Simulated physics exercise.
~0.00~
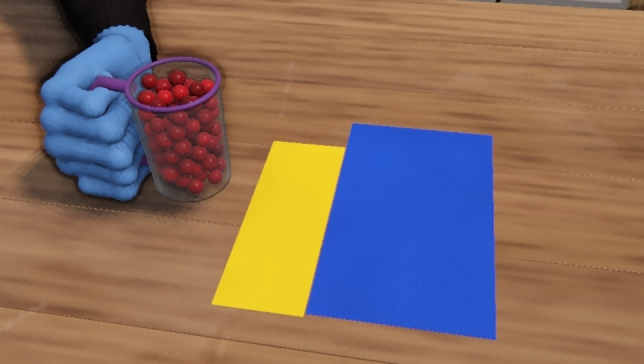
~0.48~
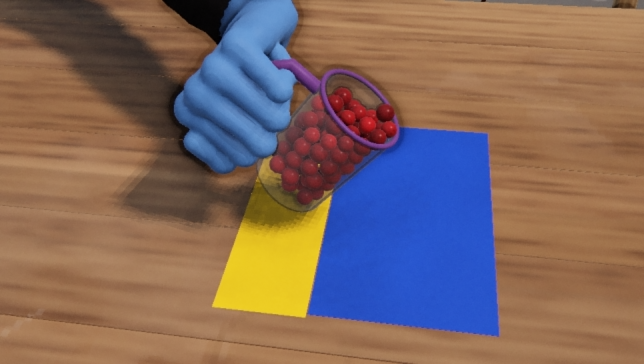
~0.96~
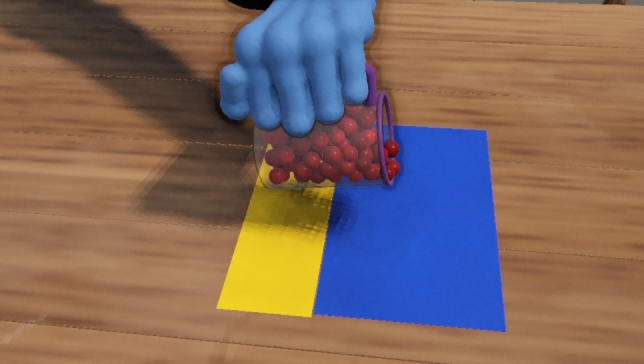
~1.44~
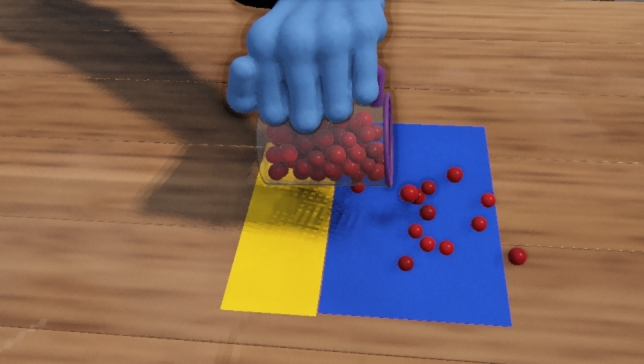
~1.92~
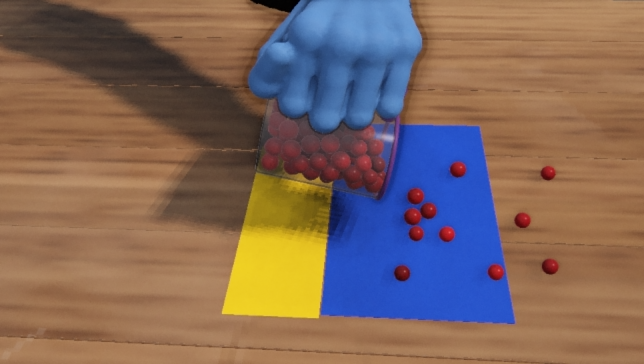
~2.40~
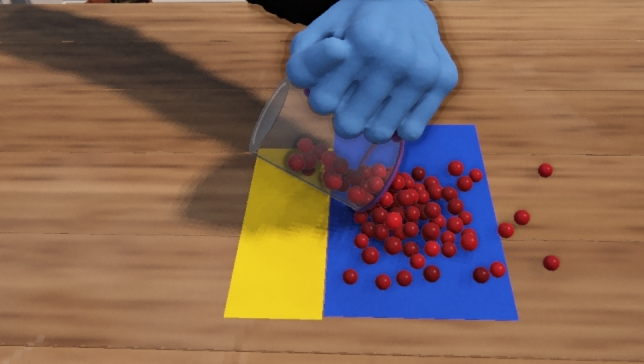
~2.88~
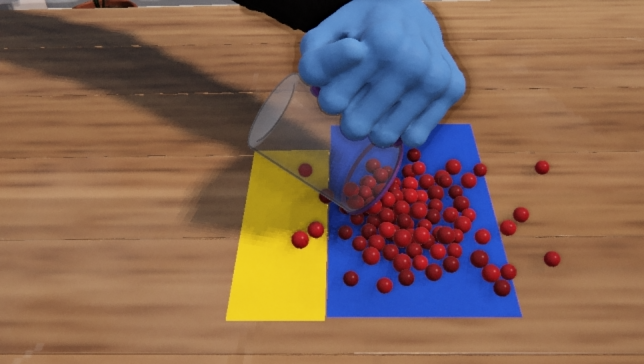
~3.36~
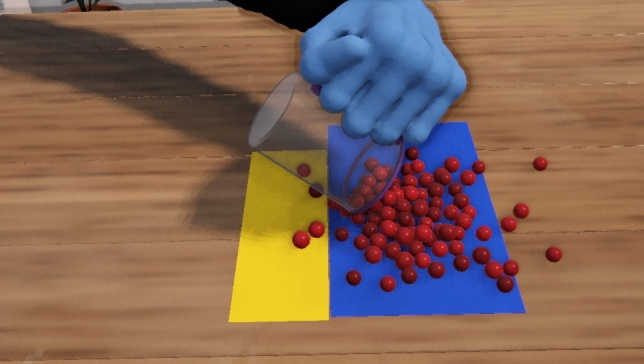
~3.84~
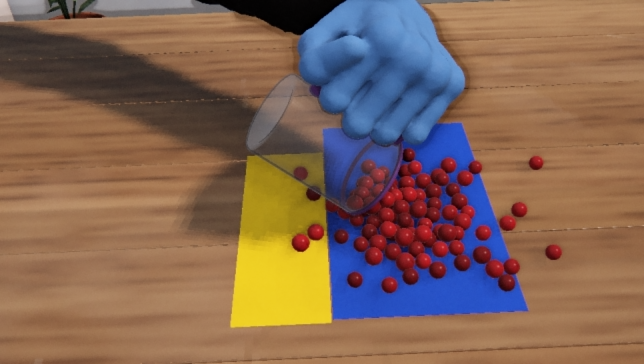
Blue-gloved hand tipping a clear cup of red berries over yellow and blue mats, leaving most on blue and a few scattered.
